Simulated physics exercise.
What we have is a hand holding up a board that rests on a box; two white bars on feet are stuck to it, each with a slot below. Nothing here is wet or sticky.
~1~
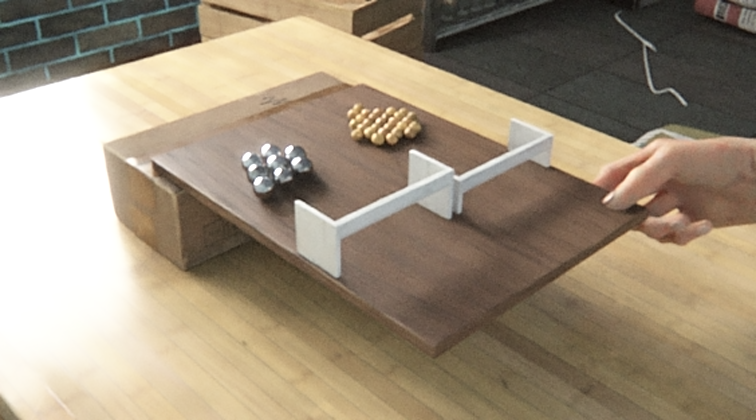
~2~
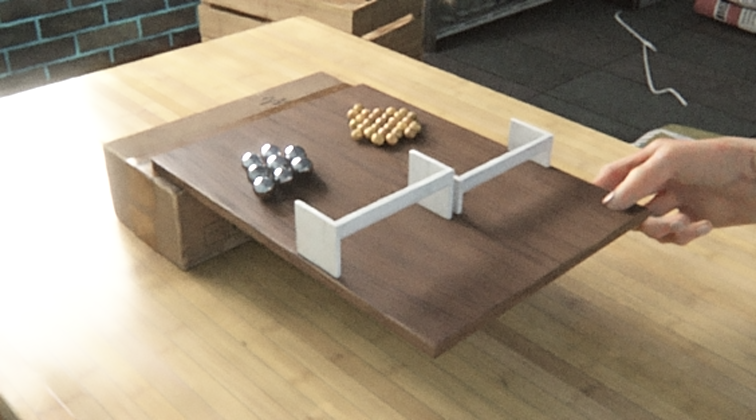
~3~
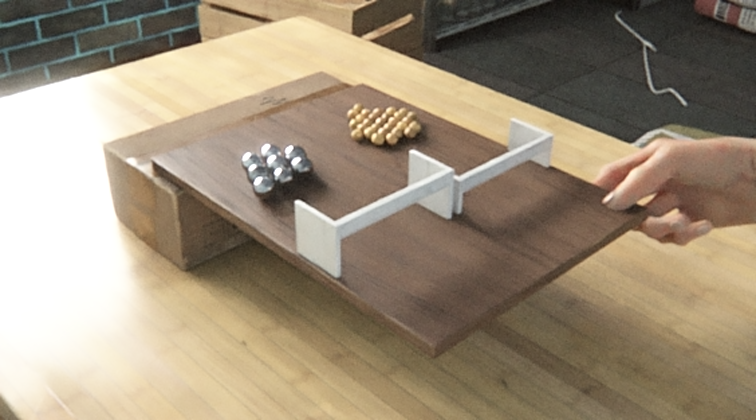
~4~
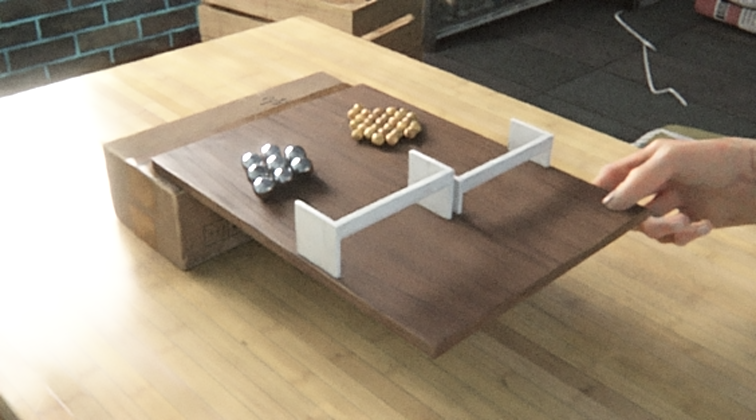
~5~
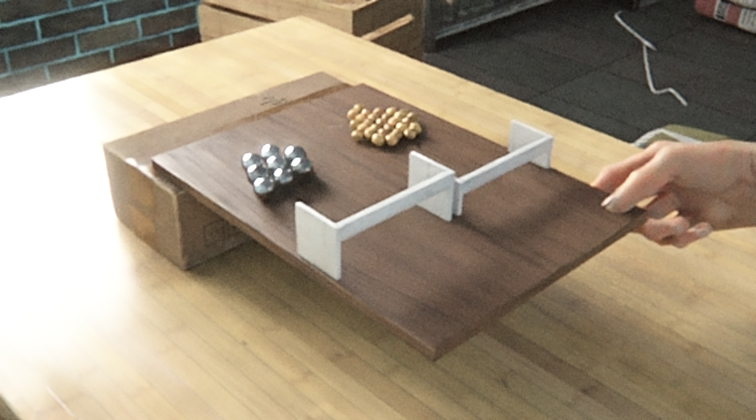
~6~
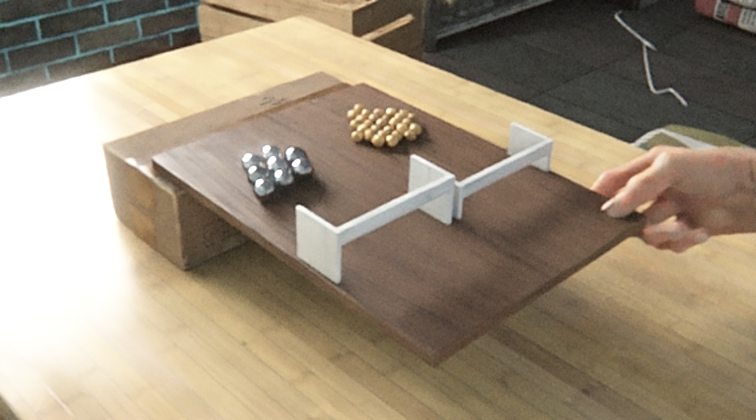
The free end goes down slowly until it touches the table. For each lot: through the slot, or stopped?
The front lot slips under its gate; the back lot slips under its gate.
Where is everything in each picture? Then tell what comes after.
The first picture shows held end of the board at (434, 340), level; box at (260, 160), about a quarter as high as the board is long; front lot at (277, 166), a few steel balls; back lot at (381, 124), some round wooden beads; front gate at (396, 203), its slot higher than a piece; back gate at (506, 162), its slot higher than a piece.
The second picture shows held end of the board at (434, 340), level; back lot at (381, 124).
The third picture shows held end of the board at (434, 340), level; front lot at (277, 166).
The fourth picture shows held end of the board at (433, 340), level; back lot at (381, 124).
The fifth picture shows held end of the board at (433, 343), level; front lot at (277, 167).
The sixth picture shows held end of the board at (433, 349), down by 1°; box at (260, 160); front lot at (278, 168), not moving; back lot at (382, 125), not moving; front gate at (397, 209); back gate at (506, 168).
Then, 0.30 s after the last picture, board sloping at 6°; front lot on its way down; back lot where it was.
Then, 0.67 s after the last picture, board sloping at 13°; front lot has reached its gate; back lot on its way down.
Then, 1.08 s after the last picture, board resting at 16°; front lot all past its gate; back lot all past its gate.
By the end, board resting at 16°; front lot all past its gate; back lot all past its gate.
